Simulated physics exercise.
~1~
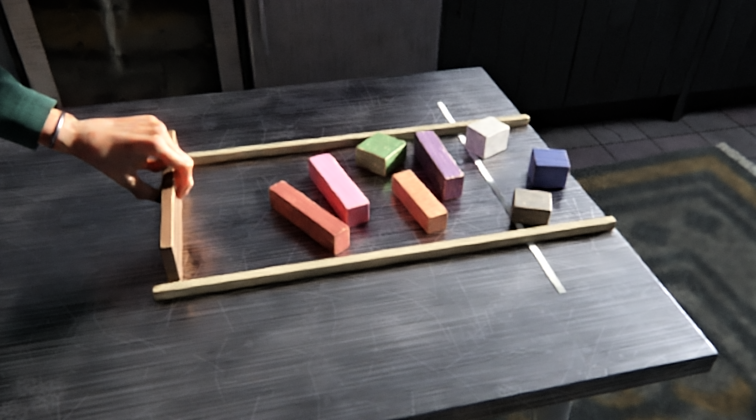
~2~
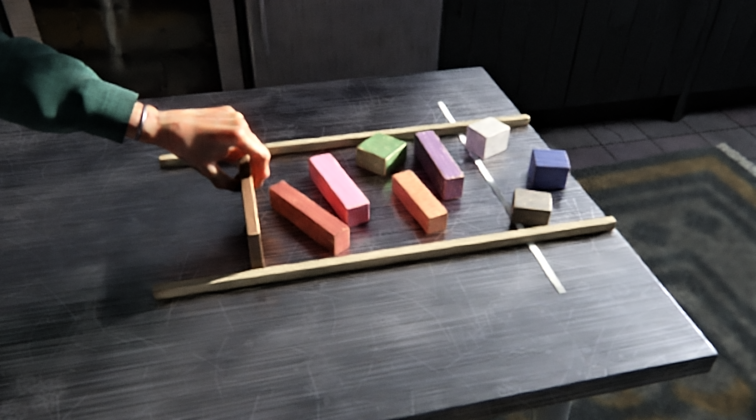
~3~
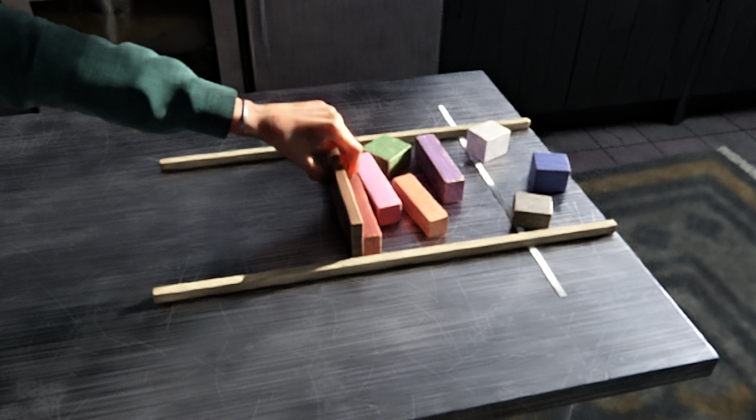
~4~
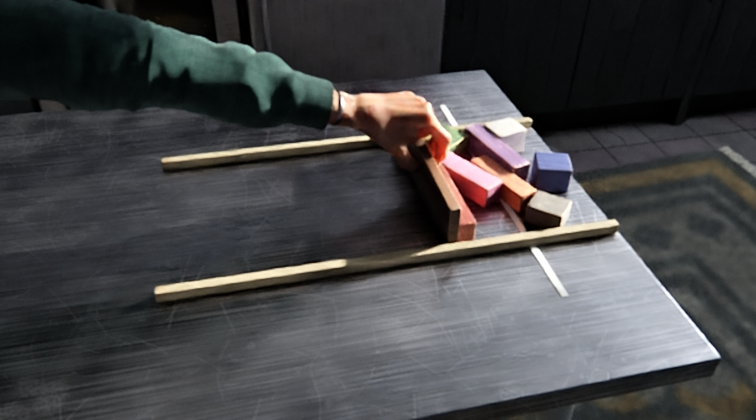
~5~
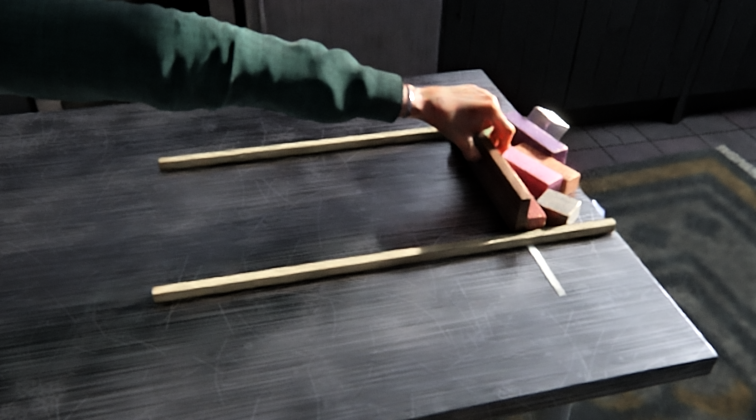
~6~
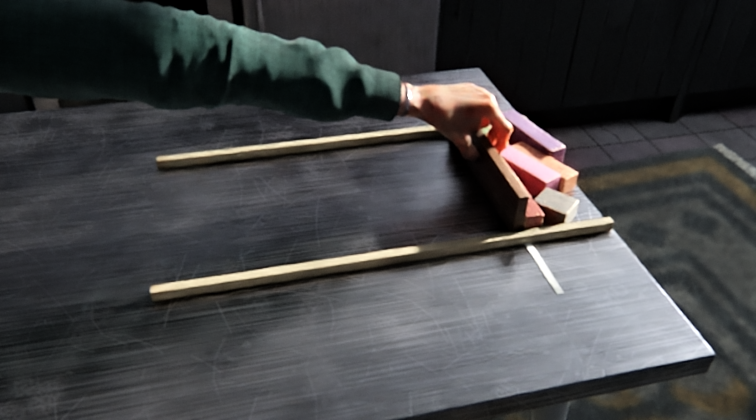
A hand in a dark green sleeve grips an upright wooden board at the left of a dark tabletop, seen from above at a slight sway. Between two pale rails lie red, pink, orange and purple sticks and a green block, with white, blue and brownish blocks near a strip of tape and the table's right edge. The hand slides the board right, catching the red stick, then the pink. The pieces bunch up and turn as they are pushed past the tape. The board stops near the edge; the white and blue blocks drop off, while others remain crowded there, some overhanging.
